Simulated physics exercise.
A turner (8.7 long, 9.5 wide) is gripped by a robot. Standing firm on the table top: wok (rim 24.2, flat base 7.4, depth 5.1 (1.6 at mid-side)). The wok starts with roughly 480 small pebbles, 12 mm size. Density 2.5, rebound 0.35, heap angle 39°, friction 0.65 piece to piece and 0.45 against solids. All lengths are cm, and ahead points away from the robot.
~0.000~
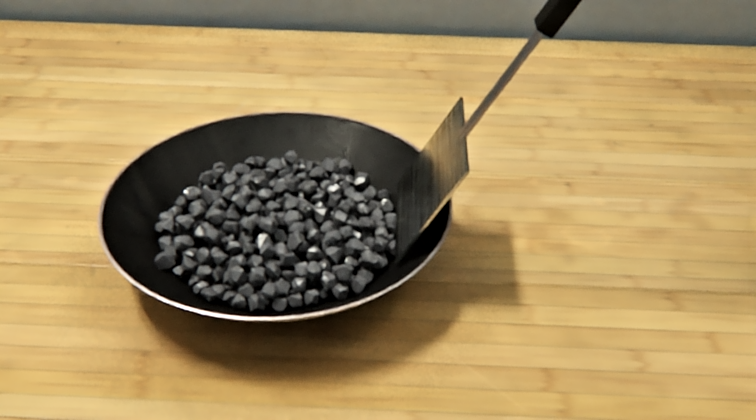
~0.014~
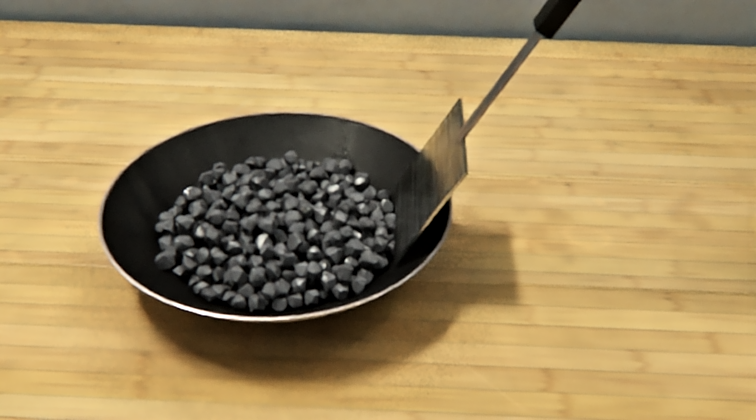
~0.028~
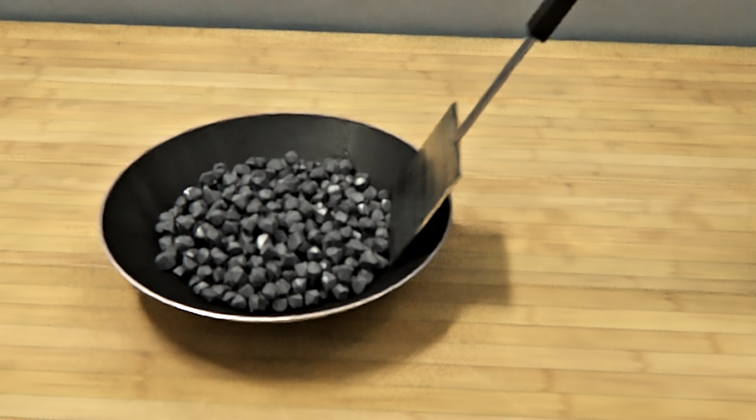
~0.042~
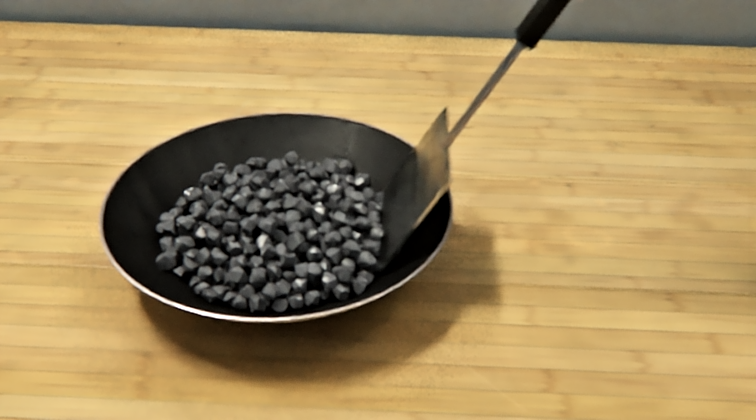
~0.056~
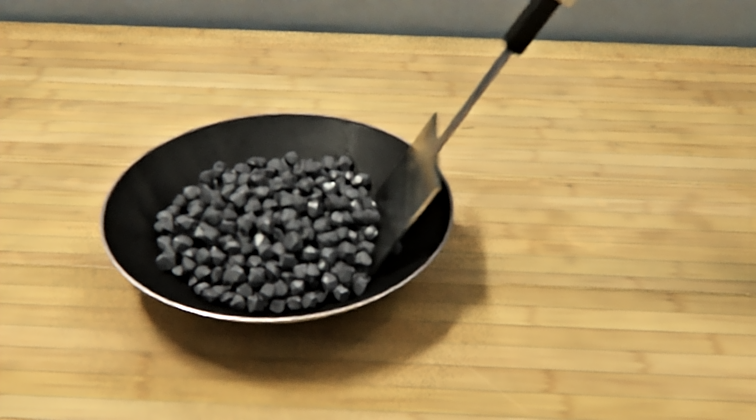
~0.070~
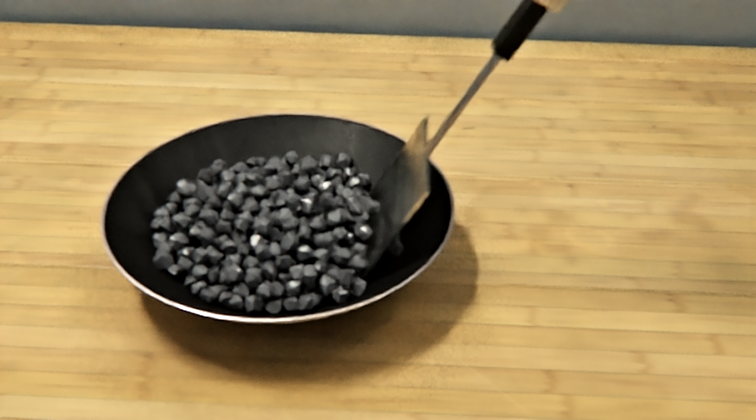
A pale, striped wooden table top with a grey-blue strip behind it is seen from above at an angle, by a camera that stays still. A black wok with a thin light rim sits left of centre, full of dark grey pebbles, with a dark-handled metal turner slanting in at its right side. The turner slides a short way left, nudging the nearest pebbles slightly inward.
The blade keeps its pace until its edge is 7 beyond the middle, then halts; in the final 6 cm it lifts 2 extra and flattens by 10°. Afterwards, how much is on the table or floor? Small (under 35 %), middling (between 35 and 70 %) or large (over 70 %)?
A middling share, between 35 and 70 %, ends on the table or floor.
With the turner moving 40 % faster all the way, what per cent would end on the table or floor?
It would be near 55 per cent.
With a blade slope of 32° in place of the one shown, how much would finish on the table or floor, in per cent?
It would be near 30 per cent.
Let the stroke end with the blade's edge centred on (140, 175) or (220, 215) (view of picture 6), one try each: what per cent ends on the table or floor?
About 60 and 20 per cent.
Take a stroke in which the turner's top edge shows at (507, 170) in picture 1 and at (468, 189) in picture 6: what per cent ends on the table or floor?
About 35 per cent.
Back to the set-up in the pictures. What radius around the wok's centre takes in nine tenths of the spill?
Some 25 cm.
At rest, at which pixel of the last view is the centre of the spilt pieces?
Near (47, 236).
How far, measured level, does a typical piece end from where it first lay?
Some 12 cm.
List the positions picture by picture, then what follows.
Turner top edge at (465, 132), sloping 61°; upper third of the load around (280, 212), from x 165 to 395, top at y 160; 478 in the wok, in the first frame.
Turner top edge at (464, 133), sloping 61°; upper third of the load around (280, 213), from x 165 to 395, top at y 160, in the second frame.
Turner top edge at (458, 136), sloping 61°; upper third of the load around (280, 213), from x 165 to 395, top at y 160, in the third frame.
Turner top edge at (448, 142), sloping 61°; upper third of the load around (280, 212), from x 165 to 395, top at y 160, in the fourth frame.
Turner top edge at (437, 147), sloping 61°; upper third of the load around (277, 210), from x 160 to 395, top at y 160, in the fifth frame.
Turner top edge at (427, 152), sloping 61°; upper third of the load around (274, 209), from x 160 to 395, top at y 160; 478 in the wok, in the sixth frame.
By 0.16 s, sloping 61°, highest piece 7 above the table; 478 in the wok.
By 0.25 s, sloping 57°, highest piece 14 above the table; 447 in the wok, 31 on the blade or in flight.
By 0.50 s, sloping 51°, highest piece 7 above the table; 255 in the wok, 217 on the table or floor, 6 on the blade or in flight.
By 1.55 s, sloping 51°, highest piece 6 above the table; 253 in the wok, 225 on the table or floor.
Final count, 253 in the wok, 225 on the table or floor. That is 47 % on the table or floor.
